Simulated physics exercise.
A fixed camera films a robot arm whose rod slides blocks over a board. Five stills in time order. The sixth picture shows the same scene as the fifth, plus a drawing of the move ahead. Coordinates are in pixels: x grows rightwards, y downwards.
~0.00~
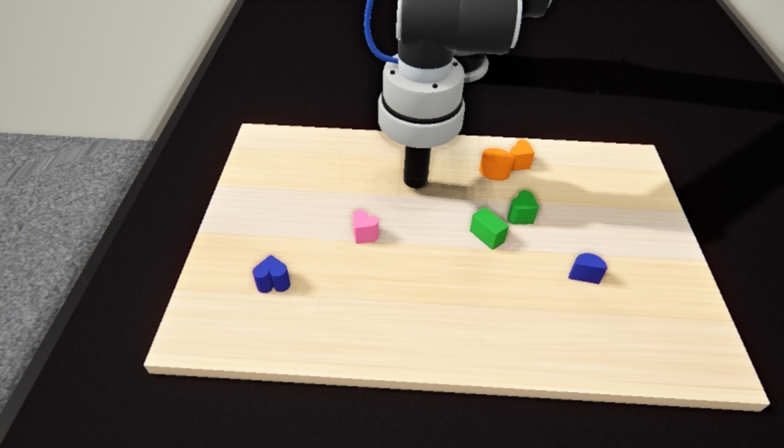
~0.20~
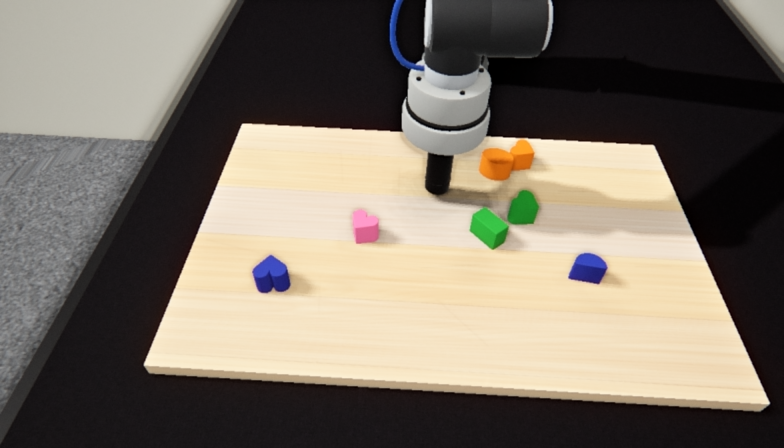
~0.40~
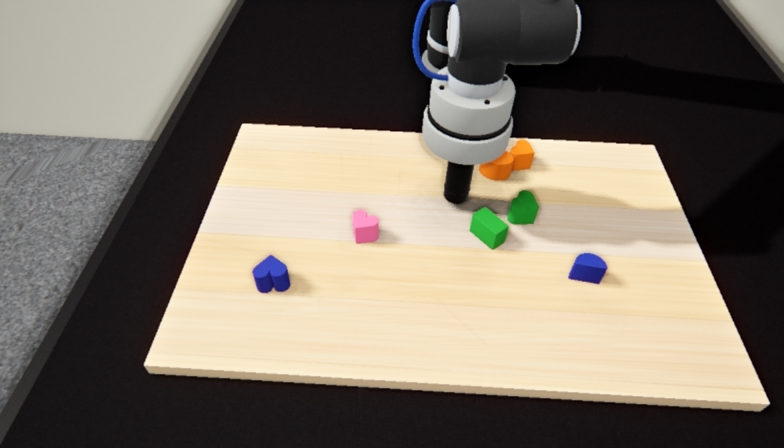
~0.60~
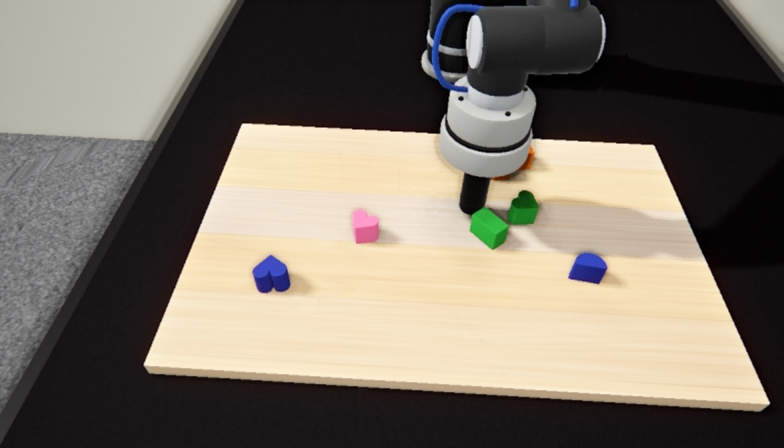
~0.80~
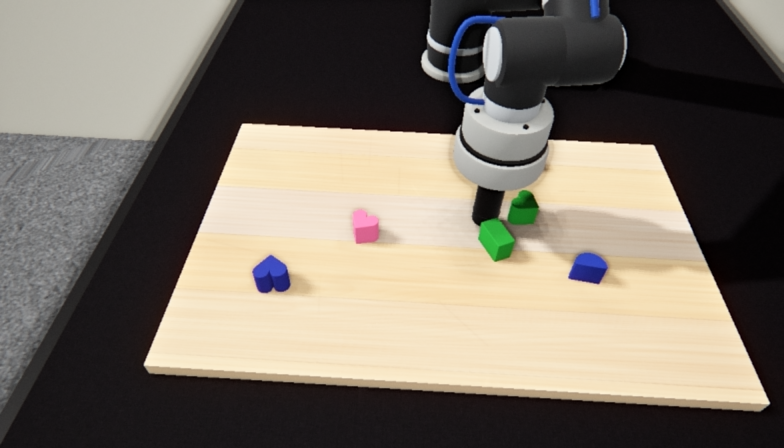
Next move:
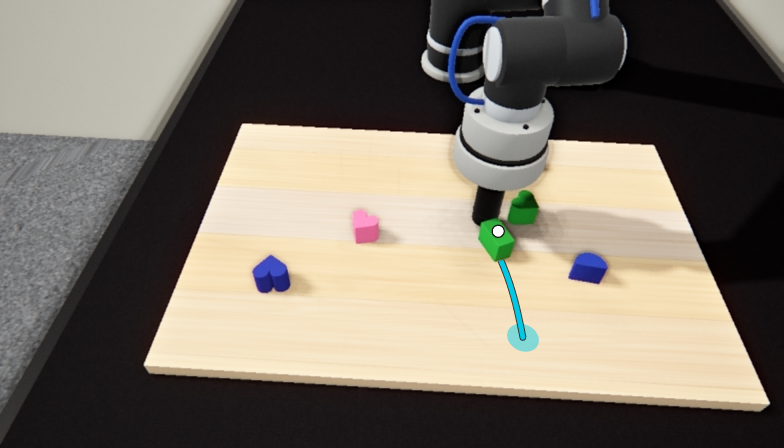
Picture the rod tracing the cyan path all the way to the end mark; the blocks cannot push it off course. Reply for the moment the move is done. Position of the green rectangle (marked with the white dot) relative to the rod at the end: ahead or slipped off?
In front, still.
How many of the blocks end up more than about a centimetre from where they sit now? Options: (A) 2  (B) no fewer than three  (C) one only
Option C.
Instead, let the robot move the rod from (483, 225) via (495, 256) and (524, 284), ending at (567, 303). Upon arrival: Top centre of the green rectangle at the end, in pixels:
I think it will end close to (531, 299).
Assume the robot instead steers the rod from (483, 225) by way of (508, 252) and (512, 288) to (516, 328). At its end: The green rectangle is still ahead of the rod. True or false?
That claim is true.
The line goes from (483, 225) through (507, 276) to (523, 337); the dot is on the green rectangle.
What follows on the original path. One third of the way, rod (502, 252); green rectangle (513, 267), turned 15° clockwise.
Two thirds of the way, rod (515, 289); green rectangle (526, 309), turned 25° clockwise.
At the end, rod (525, 332); green rectangle (538, 355), turned 20° clockwise; green heart-shaped block unmoved.
